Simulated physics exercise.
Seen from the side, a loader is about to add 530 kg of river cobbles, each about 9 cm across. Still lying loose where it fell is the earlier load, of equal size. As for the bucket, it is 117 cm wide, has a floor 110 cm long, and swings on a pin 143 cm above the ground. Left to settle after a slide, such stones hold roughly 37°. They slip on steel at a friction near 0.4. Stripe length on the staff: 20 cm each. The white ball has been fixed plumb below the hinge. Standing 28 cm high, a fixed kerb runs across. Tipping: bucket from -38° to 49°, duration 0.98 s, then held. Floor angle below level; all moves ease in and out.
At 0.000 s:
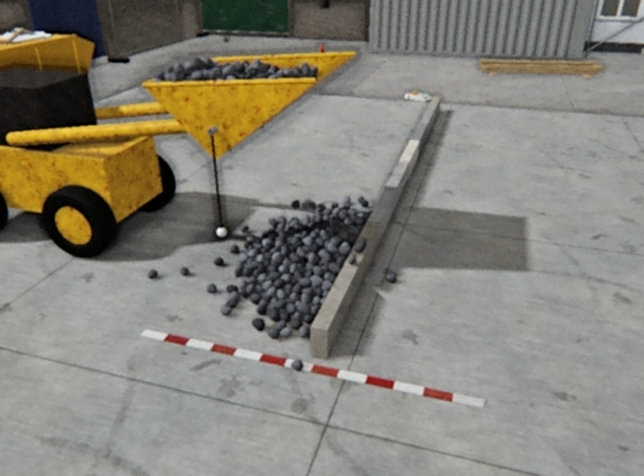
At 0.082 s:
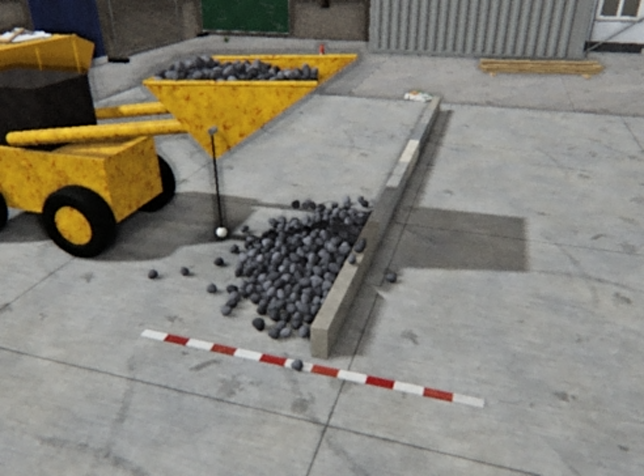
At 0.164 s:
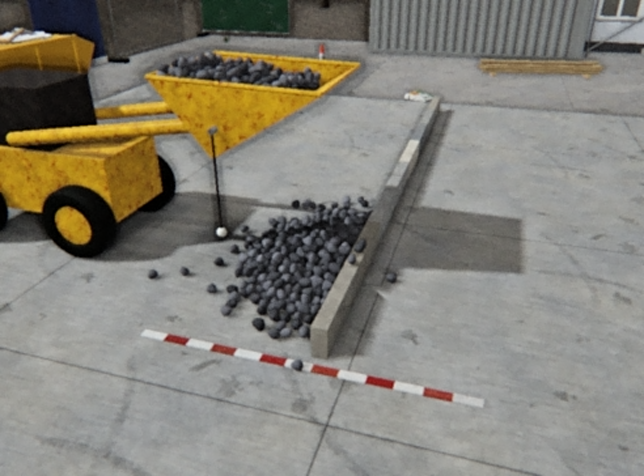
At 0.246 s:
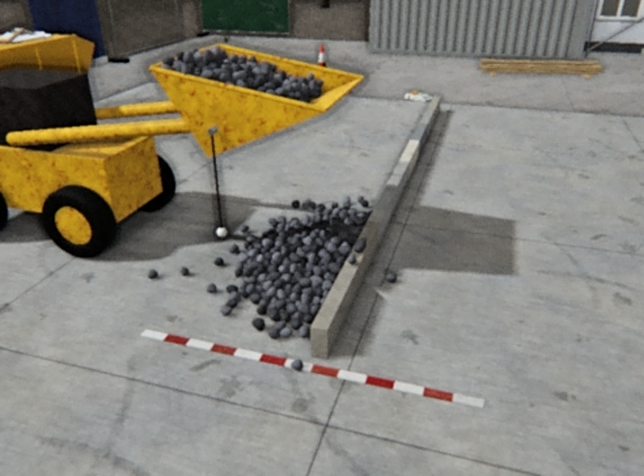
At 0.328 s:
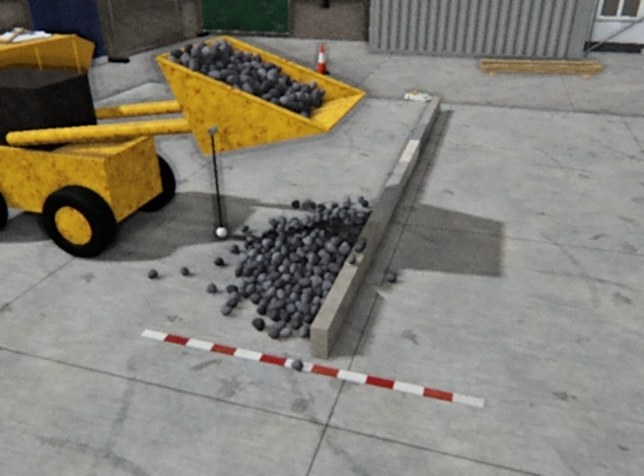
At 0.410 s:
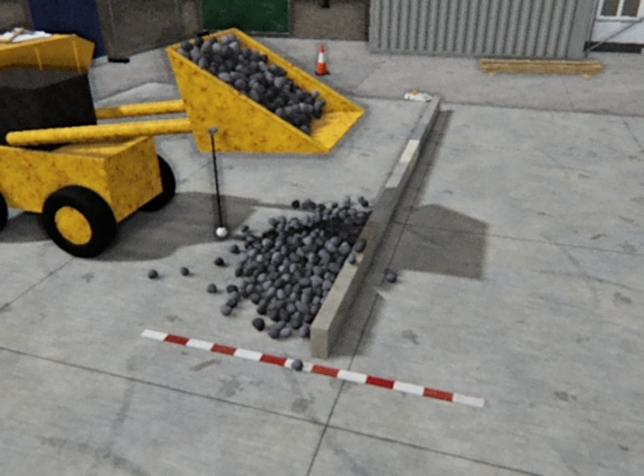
At the start, a yellow loader holds a nearly level bucket of dark grey stones above a still pile resting against a low kerb. The bucket then tilts forward, slowly at first, its right lip lowering and its back rising, while the stones inside shift down to the right and its shadow changes shape.
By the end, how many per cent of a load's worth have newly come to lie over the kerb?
About 26 per cent have newly come to lie there.
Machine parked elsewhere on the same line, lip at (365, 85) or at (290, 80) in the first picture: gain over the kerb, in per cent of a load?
Near 75 in a hundred, then near 10 in a hundred.
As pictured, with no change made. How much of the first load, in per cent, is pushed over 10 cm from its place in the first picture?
Some 10 percent, give or take.
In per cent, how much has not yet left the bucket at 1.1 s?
Near 50 per cent of the load is held.
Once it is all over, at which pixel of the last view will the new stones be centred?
Their middle is at about (336, 247).
After 0.7 s the floor is at 36°; in per cent of one load, 99 in the bucket, 101 on this side of the kerb; the foremost stones are at (358, 257).
After 1.1 s the floor is at 49°; in per cent of one load, 52 in the bucket, 147 on this side of the kerb; the foremost stones are at (361, 245).
After 1.4 s the floor is at 49°; in per cent of one load, 6 in the bucket, 180 on this side of the kerb, 14 over the kerb; the foremost stones are at (445, 269).
After 4.2 s the floor is at 49°; in per cent of one load, 0 in the bucket, 174 on this side of the kerb, 26 over the kerb; the foremost stones are at (610, 281). Net gain over the kerb, 26.
